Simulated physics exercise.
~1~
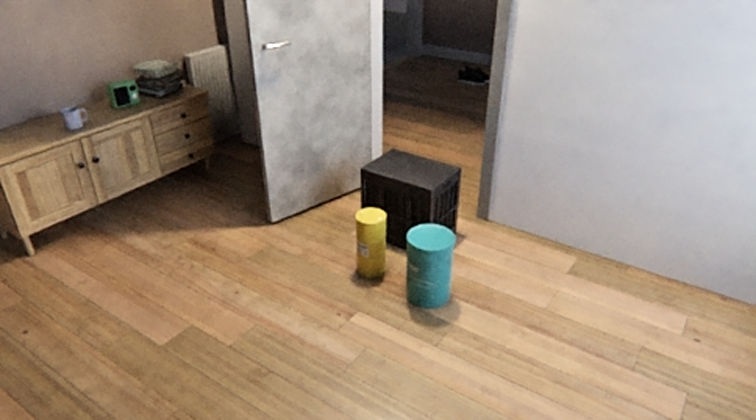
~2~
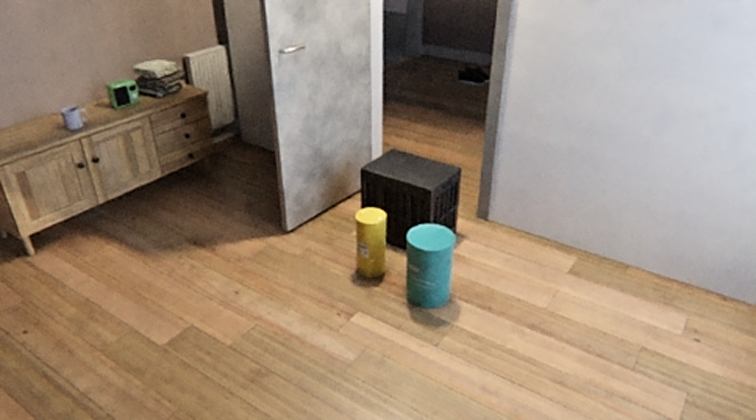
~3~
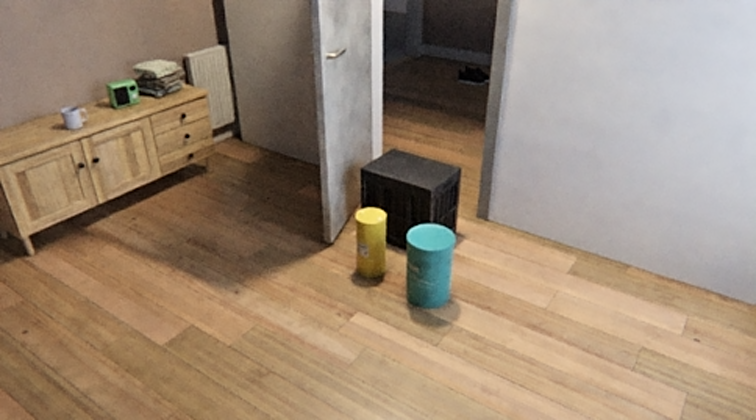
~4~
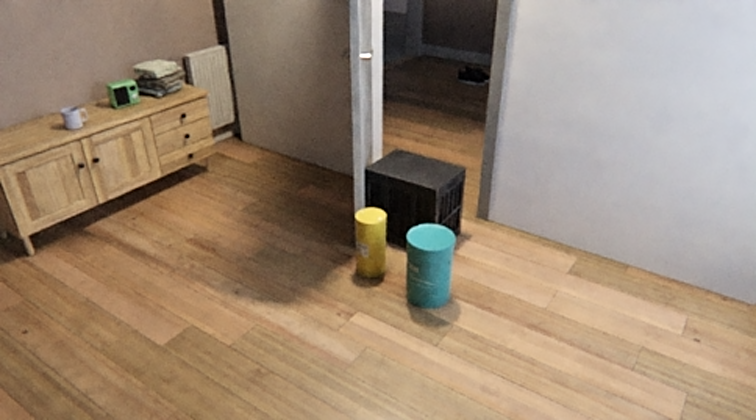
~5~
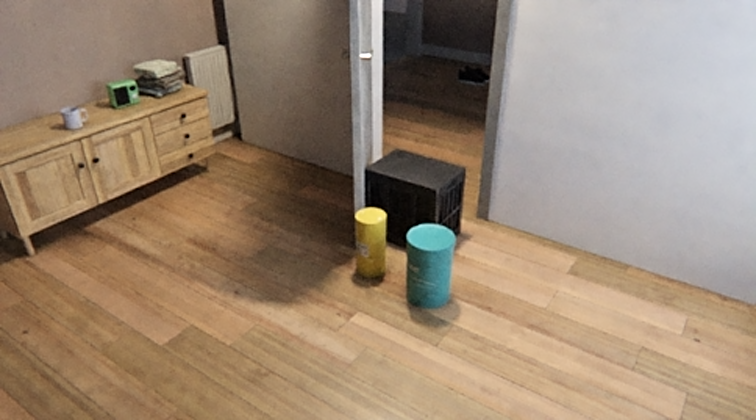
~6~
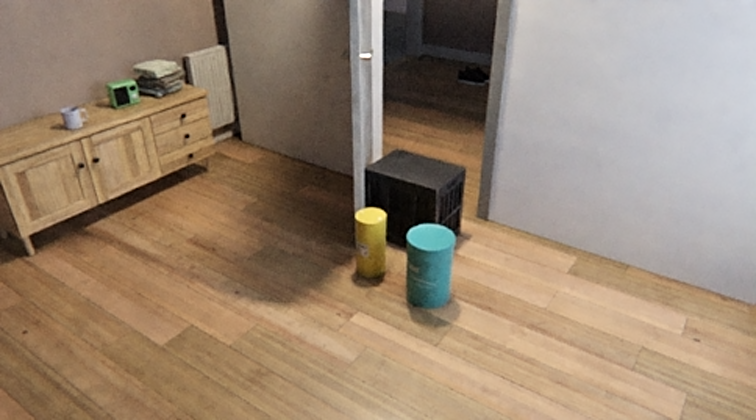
A pale grey door, standing wide open at the left side of a doorway, swings to the right across the wooden floor. Its broad face narrows as it turns, and its shadow sweeps over the boards beside the low wooden cabinet. The door keeps moving until it is seen almost edge-on, reaching the black crate that sits in front of the opening. There it stops, well short of closed, and stays still. The yellow canister and turquoise pail remain standing in front of the crate, and the doorway is still open at the end.
